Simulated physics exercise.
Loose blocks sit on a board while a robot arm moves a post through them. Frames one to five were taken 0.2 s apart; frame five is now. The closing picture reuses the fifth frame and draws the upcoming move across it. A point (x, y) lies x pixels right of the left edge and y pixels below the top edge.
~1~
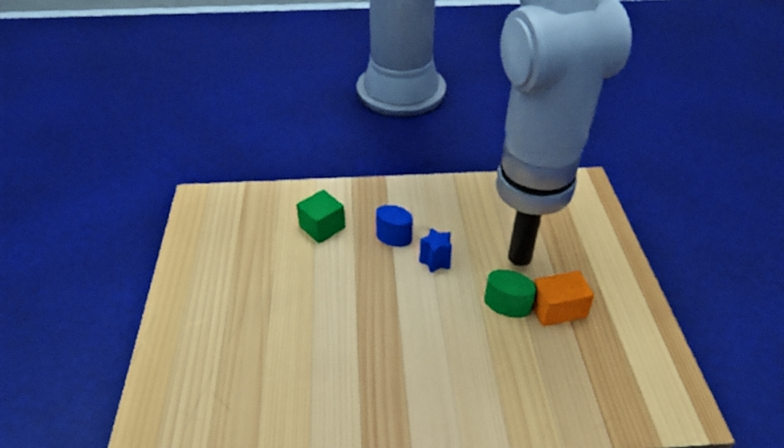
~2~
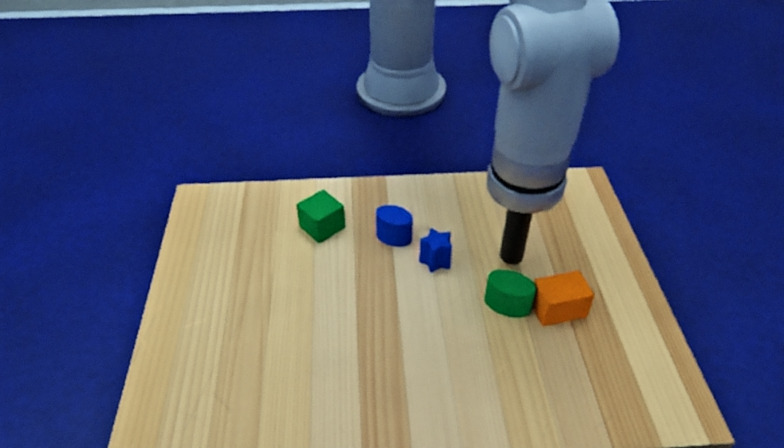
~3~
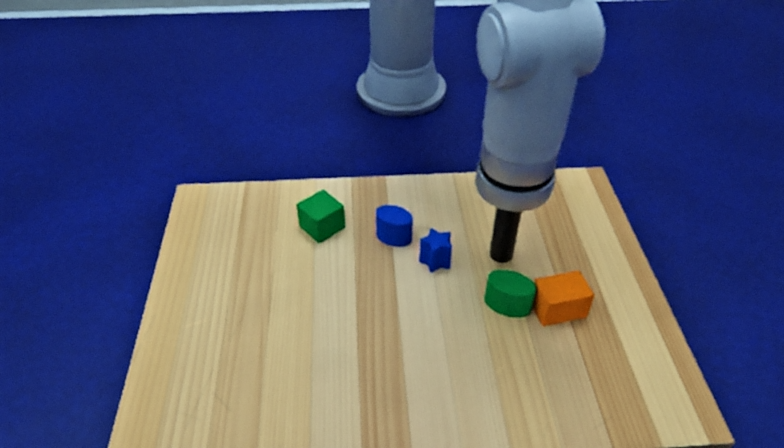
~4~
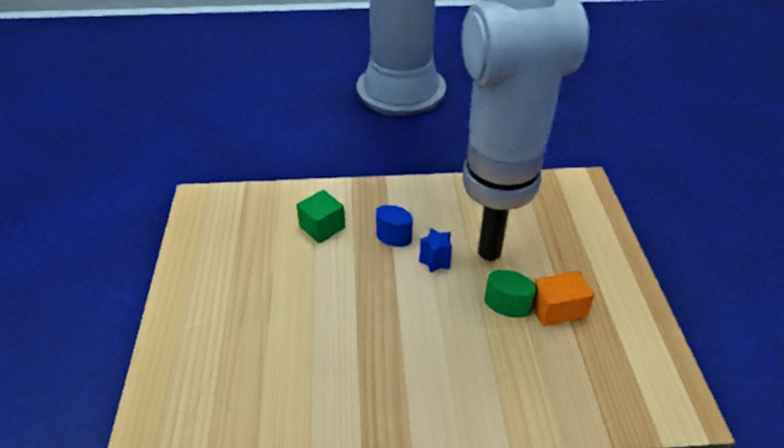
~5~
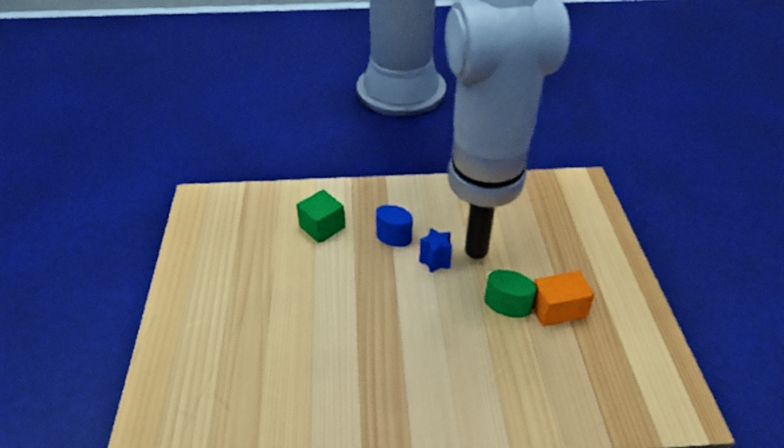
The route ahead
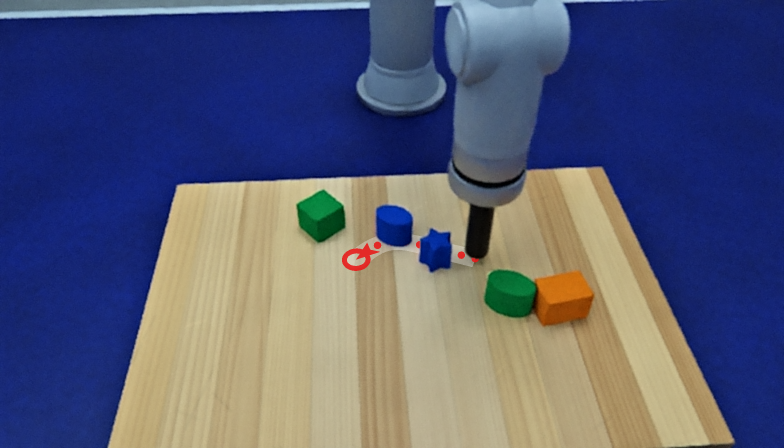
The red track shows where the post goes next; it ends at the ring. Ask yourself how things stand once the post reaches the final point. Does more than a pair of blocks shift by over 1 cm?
I believe not.
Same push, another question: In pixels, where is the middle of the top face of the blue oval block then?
Just about (359, 206).
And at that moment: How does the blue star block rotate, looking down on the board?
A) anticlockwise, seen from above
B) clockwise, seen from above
That would be A.
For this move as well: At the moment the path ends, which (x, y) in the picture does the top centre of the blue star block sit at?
Answer: (417, 239).
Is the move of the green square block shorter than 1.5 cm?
I believe so.
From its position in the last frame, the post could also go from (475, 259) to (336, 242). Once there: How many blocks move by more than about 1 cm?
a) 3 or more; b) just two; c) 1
The answer is b.
Drawn move, from (475, 259) through (433, 248) and (391, 242) to (356, 260).
What follows on the original path. One third of the way, post at (433, 240); blue star block at (422, 240), turned 55° anticlockwise.
Two thirds of the way, post at (390, 234); blue oval block at (366, 206), turned 25° clockwise; blue star block at (417, 239), turned 85° anticlockwise.
At the end, post at (356, 251); green square block still; blue oval block at (359, 206), turned 50° clockwise; blue star block at (417, 239), turned 85° anticlockwise.
